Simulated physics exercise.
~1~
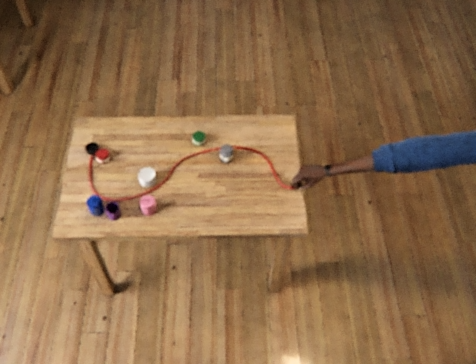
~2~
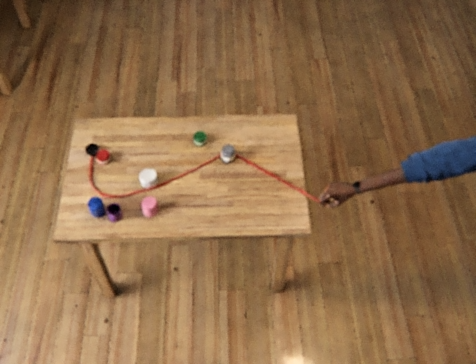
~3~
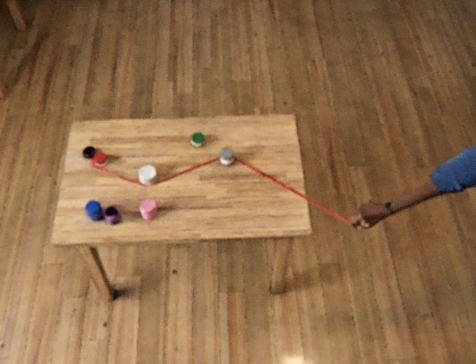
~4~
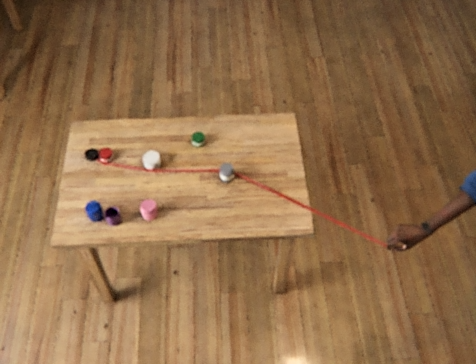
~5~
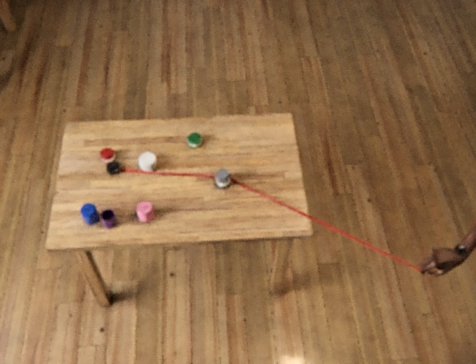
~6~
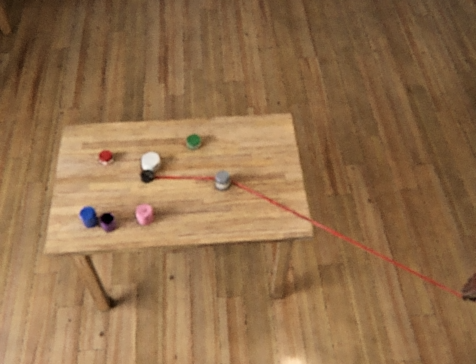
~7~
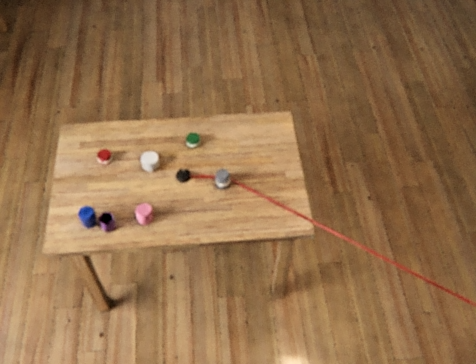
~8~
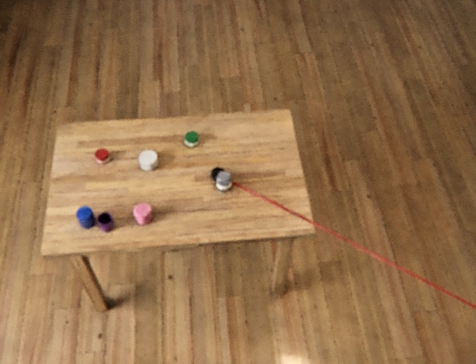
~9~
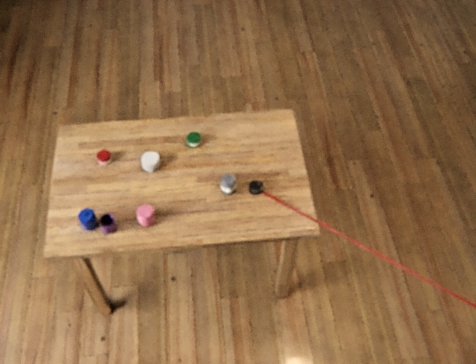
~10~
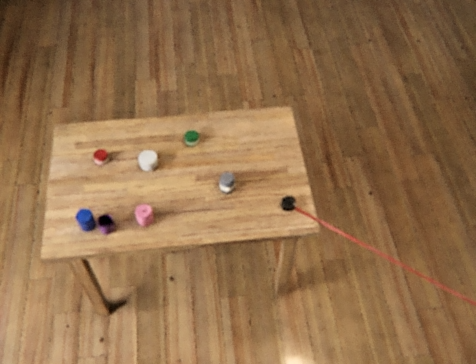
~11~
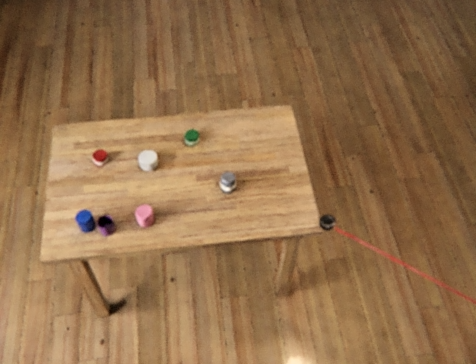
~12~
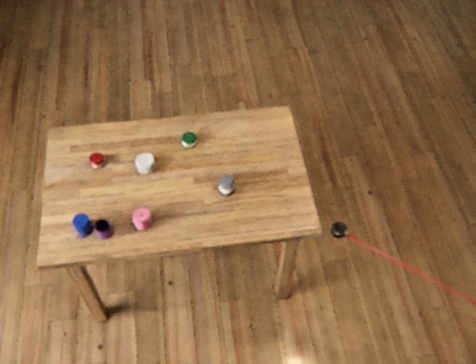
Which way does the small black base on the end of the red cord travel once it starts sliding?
It travels to the right, crossing the tabletop past the grey pot and going off the edge.
Red cord pulled by a hand tightens, shifting white and grey pots, then drags a black base off the table's right edge.
